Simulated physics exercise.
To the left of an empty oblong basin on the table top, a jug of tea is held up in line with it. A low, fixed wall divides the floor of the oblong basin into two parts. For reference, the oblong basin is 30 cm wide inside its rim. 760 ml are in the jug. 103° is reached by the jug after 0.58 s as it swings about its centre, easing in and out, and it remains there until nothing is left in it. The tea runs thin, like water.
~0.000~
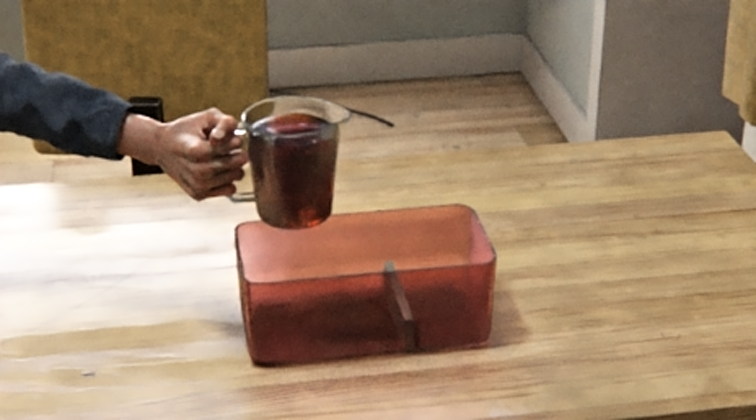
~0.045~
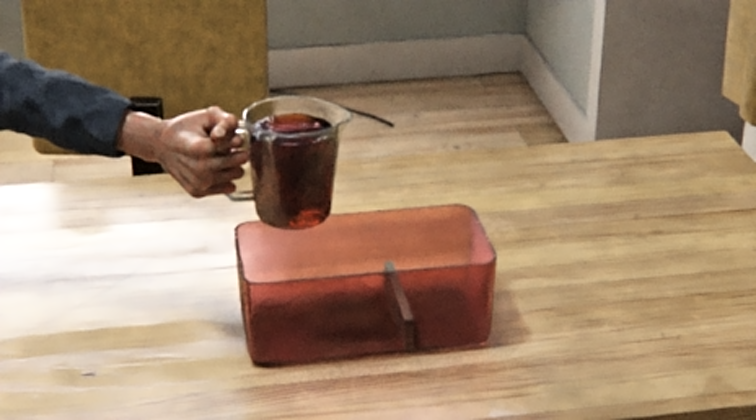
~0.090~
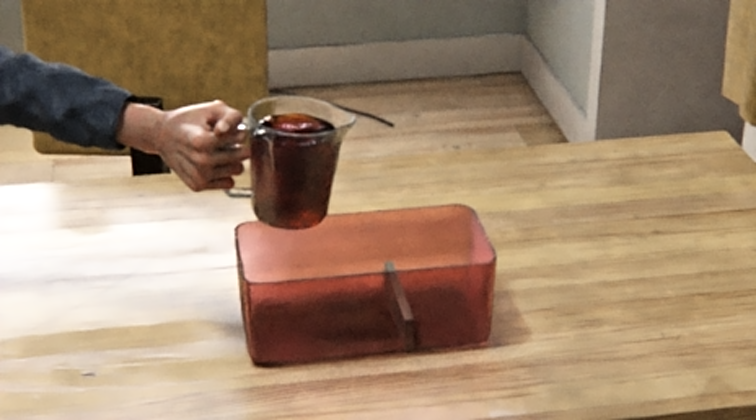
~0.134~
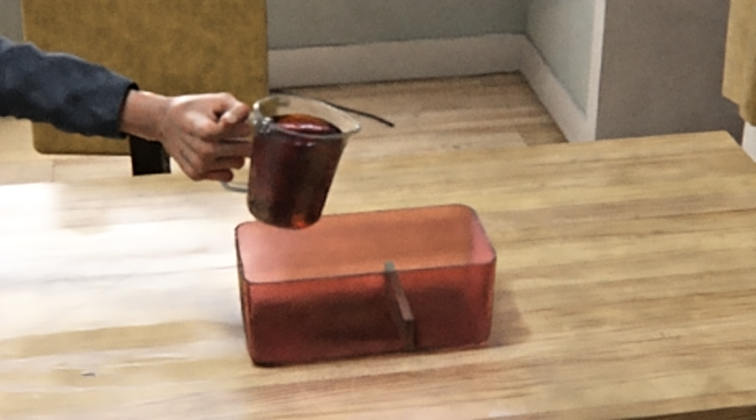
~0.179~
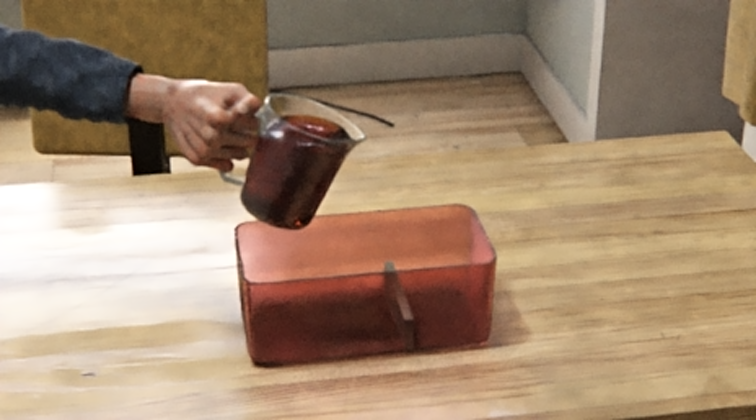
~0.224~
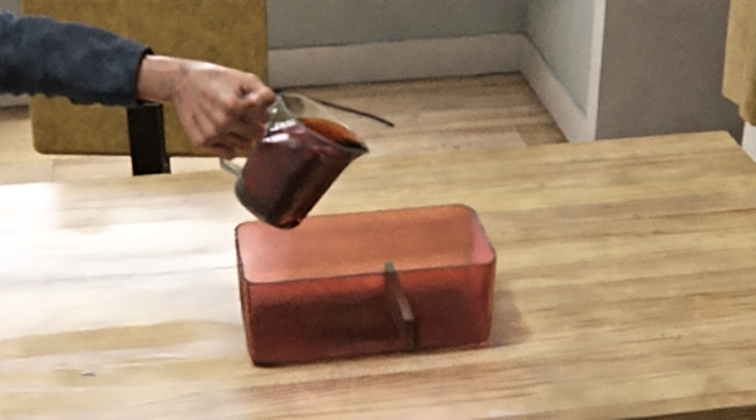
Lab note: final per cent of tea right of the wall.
Approx. 53 %.
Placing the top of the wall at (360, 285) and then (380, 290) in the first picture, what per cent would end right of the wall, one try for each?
First 95, then 90 per cent.
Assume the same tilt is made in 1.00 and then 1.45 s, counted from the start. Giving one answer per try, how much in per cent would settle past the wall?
Roughly 65 per cent the first time and 70 per cent the second.
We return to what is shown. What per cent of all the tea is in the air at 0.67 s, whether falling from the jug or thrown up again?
In-air share: About 14 %.
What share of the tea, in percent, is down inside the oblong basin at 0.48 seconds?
Roughly 24 percent.
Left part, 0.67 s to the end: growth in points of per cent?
Around 16 in a hundred.
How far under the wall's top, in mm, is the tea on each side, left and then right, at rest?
For the left, around 32 mm; for the right, around 14 mm.
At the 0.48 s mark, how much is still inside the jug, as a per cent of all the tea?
I'd estimate some 56 % remains.
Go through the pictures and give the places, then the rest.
Tilt 0°; pouring edge (351, 113); surface from (247, 132) to (337, 125); the oblong basin's rim runs from (239, 254) to (484, 233); the wall's top is at (398, 290), in the first frame.
Tilt 2°; pouring edge (352, 114); surface from (248, 131) to (338, 127), in the second frame.
Tilt 6°; pouring edge (356, 119); surface from (252, 129) to (340, 128), in the third frame.
Tilt 13°; pouring edge (361, 126); surface from (257, 128) to (345, 130), in the fourth frame.
Tilt 22°; pouring edge (366, 136); surface from (258, 138) to (354, 134), in the fifth frame.
Tilt 33°; pouring edge (370, 149); surface from (252, 154) to (362, 138), in the sixth frame.
By 0.48 s the tilt is 96° and 55 per cent is still to pour, 4 is left of the wall and 21 right of it.
By 0.67 s the tilt is 103° and 15 per cent is still to pour, 29 is left of the wall and 42 right of it.
By 0.87 s the tilt is 103° and 2 per cent is still to pour, 41 is left of the wall and 53 right of it.
By 1.08 s the tilt is 103° and 0 per cent is still to pour, 44 is left of the wall and 53 right of it.
At rest 45 per cent lies left of the wall, 53 right of it and 2 outside.
